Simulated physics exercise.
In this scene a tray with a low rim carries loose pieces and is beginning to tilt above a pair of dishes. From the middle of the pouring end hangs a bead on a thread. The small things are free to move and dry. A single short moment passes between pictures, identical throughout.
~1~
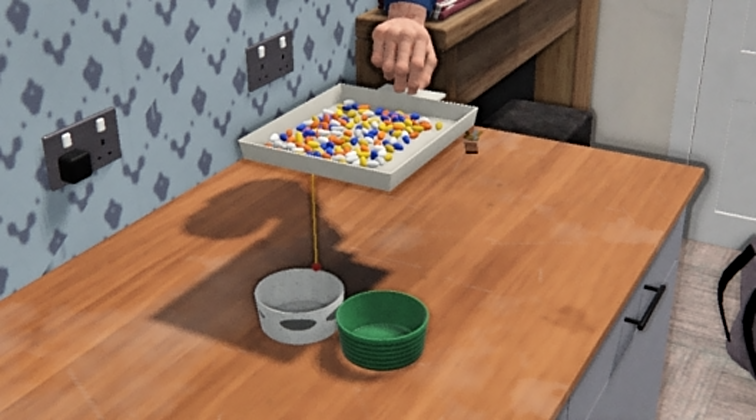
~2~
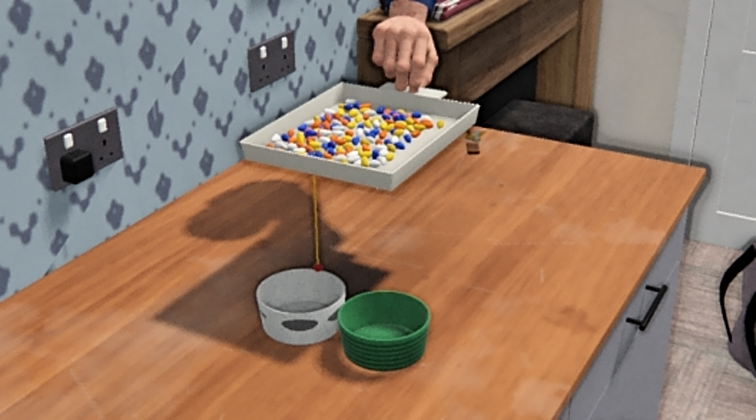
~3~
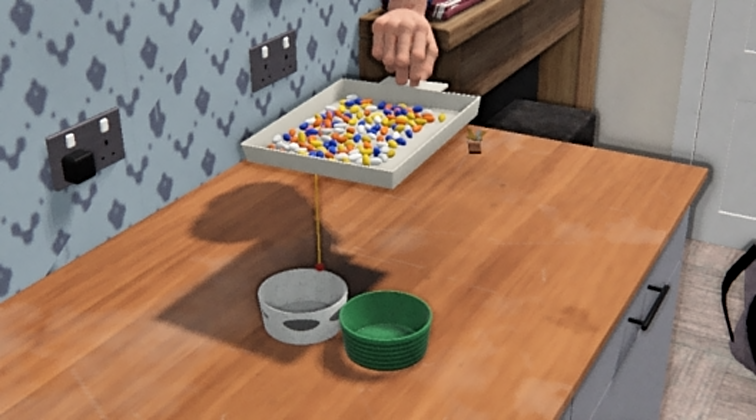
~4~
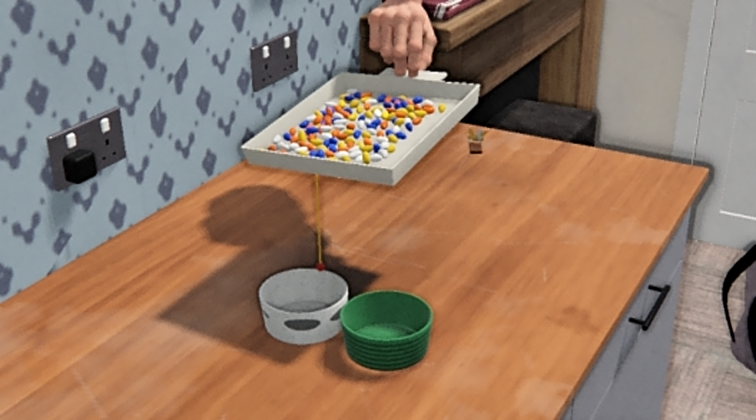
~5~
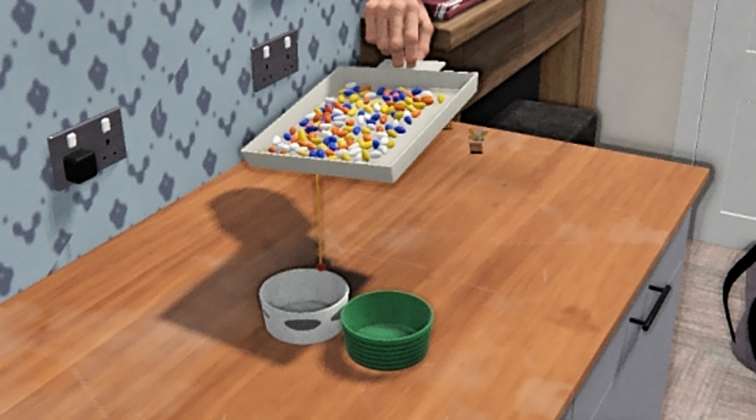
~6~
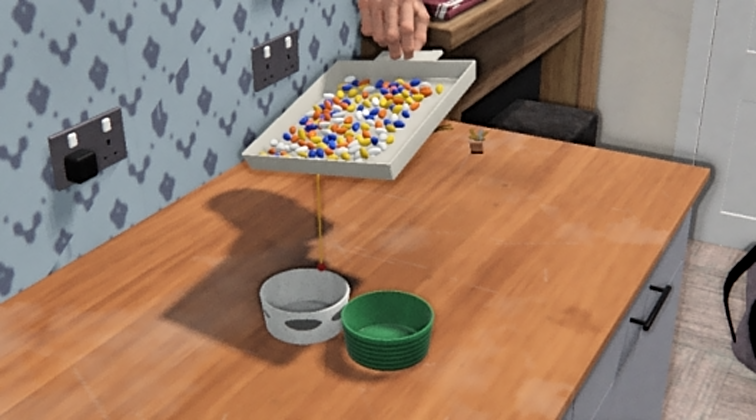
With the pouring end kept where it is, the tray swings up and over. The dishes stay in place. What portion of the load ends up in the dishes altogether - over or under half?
Under.
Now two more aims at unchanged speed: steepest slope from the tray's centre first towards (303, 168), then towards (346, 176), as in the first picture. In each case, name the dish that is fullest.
First try: The dish to the left; second try: The dish to the right.
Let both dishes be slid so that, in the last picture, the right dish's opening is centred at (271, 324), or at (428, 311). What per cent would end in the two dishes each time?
0 % and 0 %.
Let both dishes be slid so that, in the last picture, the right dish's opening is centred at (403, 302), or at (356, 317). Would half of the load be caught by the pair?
So that's a lesser portion the first time round, a lesser portion the second.
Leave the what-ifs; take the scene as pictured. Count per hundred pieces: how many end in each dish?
Final share: Left dish at 20 per cent, right dish at 0 per cent.
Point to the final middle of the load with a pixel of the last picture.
About pixel (255, 300).
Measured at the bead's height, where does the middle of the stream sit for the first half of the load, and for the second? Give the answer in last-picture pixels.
Near (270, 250) to start, and near (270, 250) afterwards.
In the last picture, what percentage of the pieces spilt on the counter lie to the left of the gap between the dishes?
100 per cent, about.
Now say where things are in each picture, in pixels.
Corners of the pouring end (243, 140) and (389, 172), level; middle of the load (348, 135), jelly beans; left dish (276, 325); right dish (360, 351); bead on its thread (316, 267), in the first picture.
Corners of the pouring end (245, 141) and (391, 171), level; middle of the load (349, 134), in the second picture.
Corners of the pouring end (246, 143) and (391, 170), tipped barely, lowest at the left corner; middle of the load (350, 131), in the third picture.
Corners of the pouring end (246, 146) and (391, 167), tipped a little, lowest at the left corner; middle of the load (350, 127), in the fourth picture.
Corners of the pouring end (246, 149) and (389, 164), tipped a little, lowest at the left corner; middle of the load (350, 124), in the fifth picture.
Corners of the pouring end (246, 152) and (388, 162), tipped clearly, lowest at the left corner; middle of the load (348, 121); left dish (281, 325); right dish (365, 351), in the sixth picture.
Just after the last frame, tray tipped steeply; every one on the tray.
A moment on, tray tipped right over; almost all on the tray; just a few outside both.
Further on, tray tipped past a quarter turn; roughly a quarter in the left dish; the larger part outside both.
When it is over, tray tipped past a quarter turn; not one in the right dish; roughly a quarter in the left dish; the larger part outside both.
